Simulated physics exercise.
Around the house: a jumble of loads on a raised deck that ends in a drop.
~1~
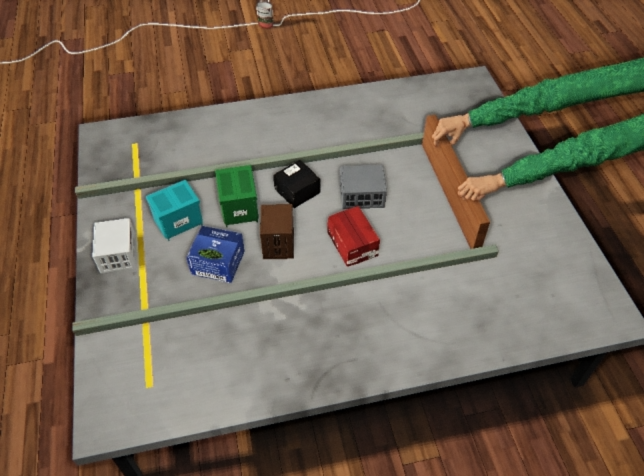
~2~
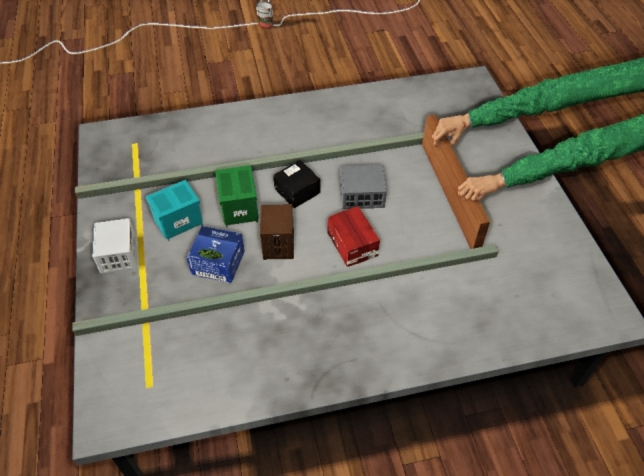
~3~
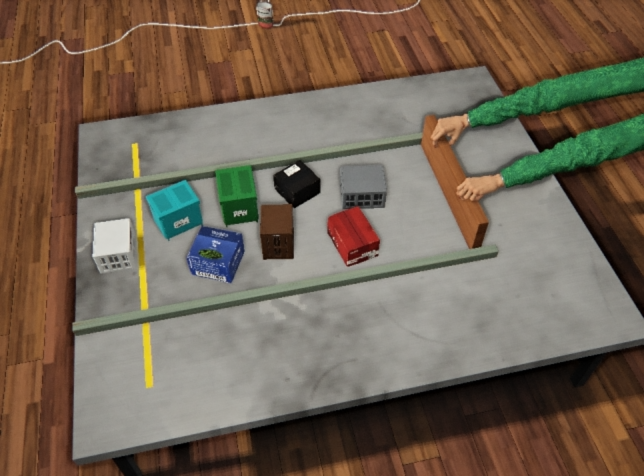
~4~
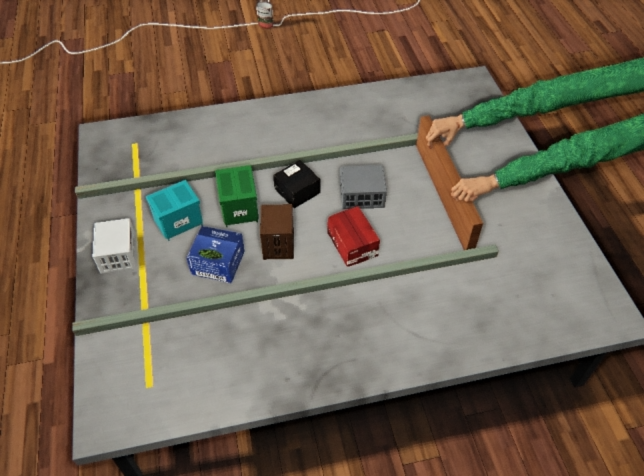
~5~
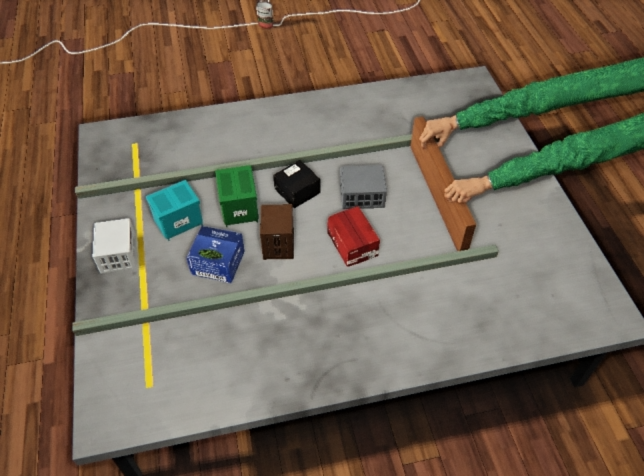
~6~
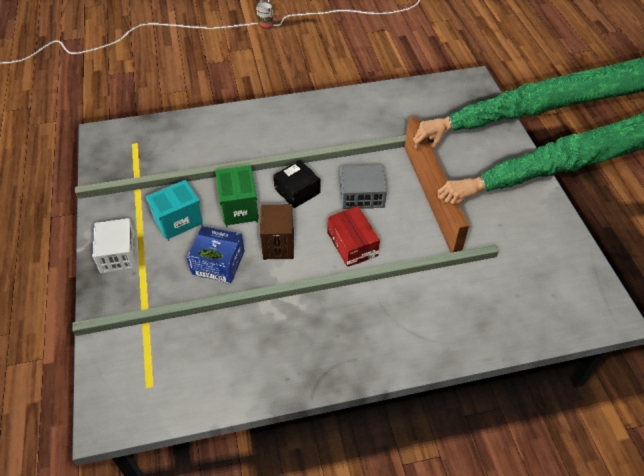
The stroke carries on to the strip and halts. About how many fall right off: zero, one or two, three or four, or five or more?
Outcome: The number that fall off is three or four.
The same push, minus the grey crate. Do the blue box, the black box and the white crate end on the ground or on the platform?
The blue box comes down; the black box is kept; the white crate drops off.
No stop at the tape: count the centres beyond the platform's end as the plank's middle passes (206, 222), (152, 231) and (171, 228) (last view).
It would be 0, 3 and 2.
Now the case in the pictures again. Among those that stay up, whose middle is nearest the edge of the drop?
It is the green tote.
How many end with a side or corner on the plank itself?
In contact: 3.
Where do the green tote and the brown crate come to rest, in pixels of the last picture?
Near (76, 208) and (85, 266).
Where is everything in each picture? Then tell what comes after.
The first picture shows white crate (115, 246); turquoise tote (176, 211); blue box (216, 254); plank (453, 180); tape (141, 248).
The second picture shows turquoise tote (176, 211); red parcel (353, 236).
The third picture shows blue box (216, 254); black box (297, 184).
The fourth picture shows white crate (115, 246); grey crate (363, 187).
The fifth picture shows turquoise tote (176, 211); brown crate (278, 232).
The sixth picture shows white crate (115, 246); turquoise tote (176, 211); blue box (216, 254); plank (434, 183); tape (141, 248).
Soon after, none off yet; white crate at rest near (115, 246); turquoise tote at rest near (175, 211); blue box at rest near (216, 254).
In the end, the number that fall off is three or four; gone, blue box, turquoise tote and white crate.
